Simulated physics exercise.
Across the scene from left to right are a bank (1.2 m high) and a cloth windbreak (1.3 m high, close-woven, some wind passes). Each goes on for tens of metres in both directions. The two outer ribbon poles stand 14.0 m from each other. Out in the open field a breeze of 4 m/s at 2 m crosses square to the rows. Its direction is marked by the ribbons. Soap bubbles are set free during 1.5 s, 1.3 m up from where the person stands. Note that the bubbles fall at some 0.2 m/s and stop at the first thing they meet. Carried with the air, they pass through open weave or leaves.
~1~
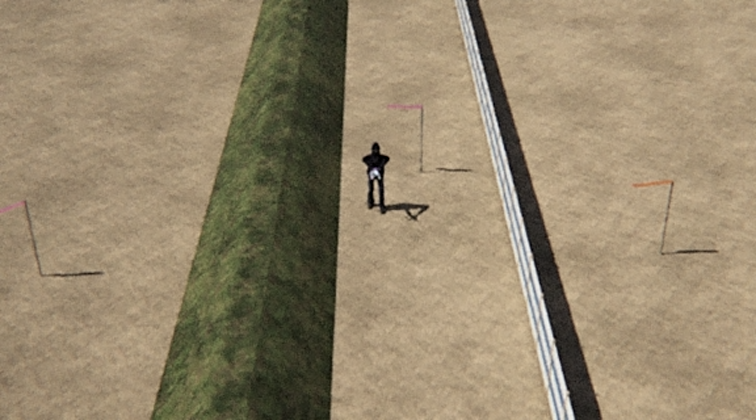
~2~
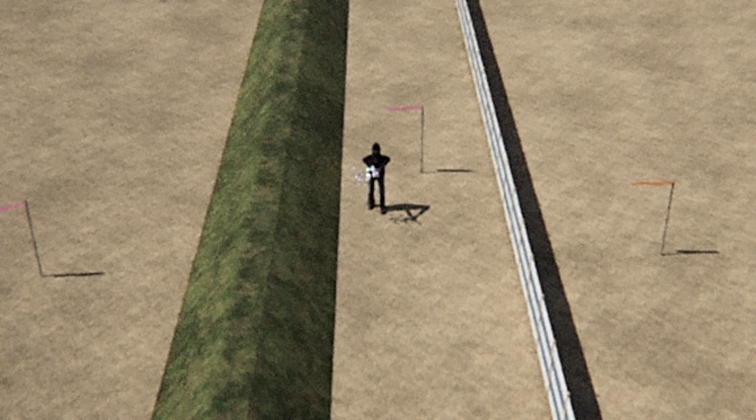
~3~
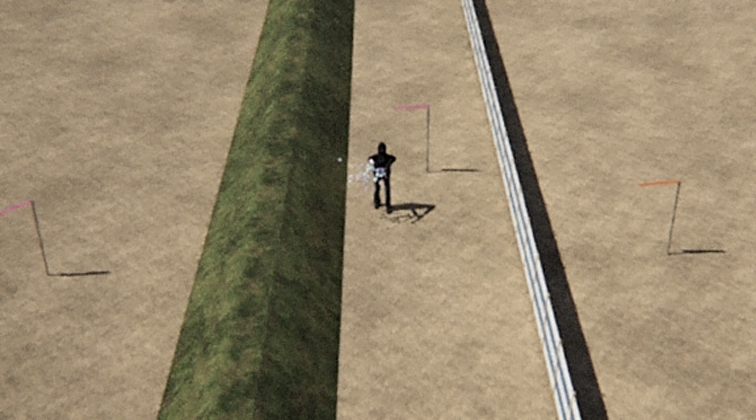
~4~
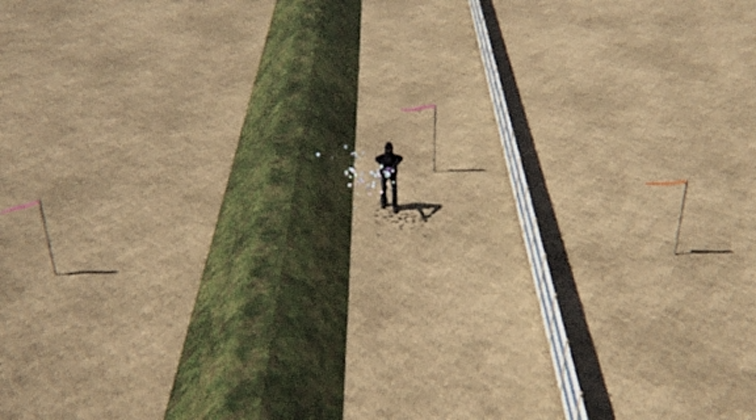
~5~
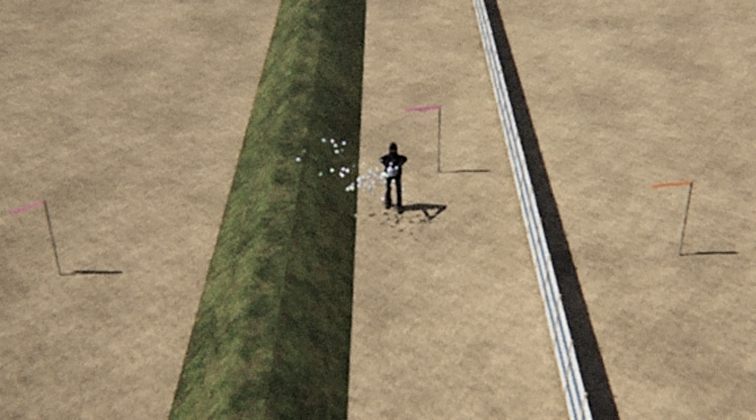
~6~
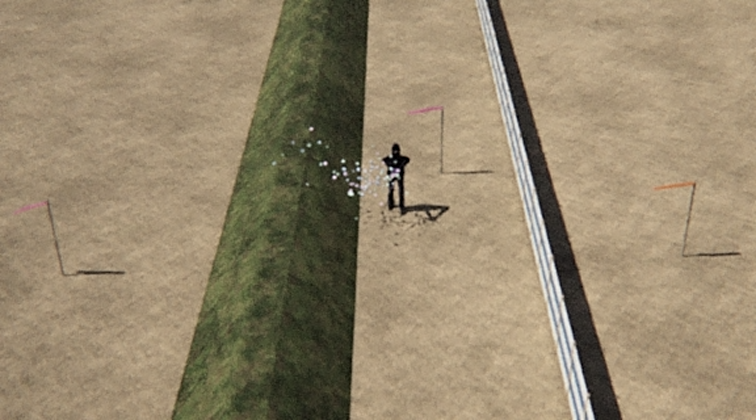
White bubbles emerge beside a dark figure standing on bare tan ground, seen from high above, and spread leftward in a growing, scattered cluster over the edge of a long green bank. The bank lies left of the figure and a pale windbreak right, with pink ribbons on the left and middle poles and an orange one at right, all streaming left. The view shifts slightly, sliding everything a little rightward.
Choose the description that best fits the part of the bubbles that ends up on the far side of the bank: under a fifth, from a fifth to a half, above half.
More than half.
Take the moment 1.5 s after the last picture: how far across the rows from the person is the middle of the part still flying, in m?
2.5 m.
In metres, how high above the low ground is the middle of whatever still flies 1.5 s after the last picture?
The middle sits roughly 1.4 m above the low ground.
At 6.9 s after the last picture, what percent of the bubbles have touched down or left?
About 65 per cent.
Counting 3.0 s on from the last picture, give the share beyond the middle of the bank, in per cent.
Roughly 60 in a hundred by then.
Then, 1.5 s after the last picture, 15 % is no longer flying here, and 40 % is beyond the bank; the middle of what still flies is 1.4 m above the low ground, near (300, 173).
Then, 3.0 s after the last picture, 32 % is no longer flying here, and 61 % is beyond the bank; the middle of what still flies is 1.2 m above the low ground, near (147, 180).
Then, 6.9 s after the last picture, 64 % is no longer flying here, and 63 % is beyond the bank.
Then, 19.0 s after the last picture, 100 % is no longer flying here, and 64 % is beyond the bank.
Then, 44.0 s after the last picture, 100 % is no longer flying here, and 64 % is beyond the bank.
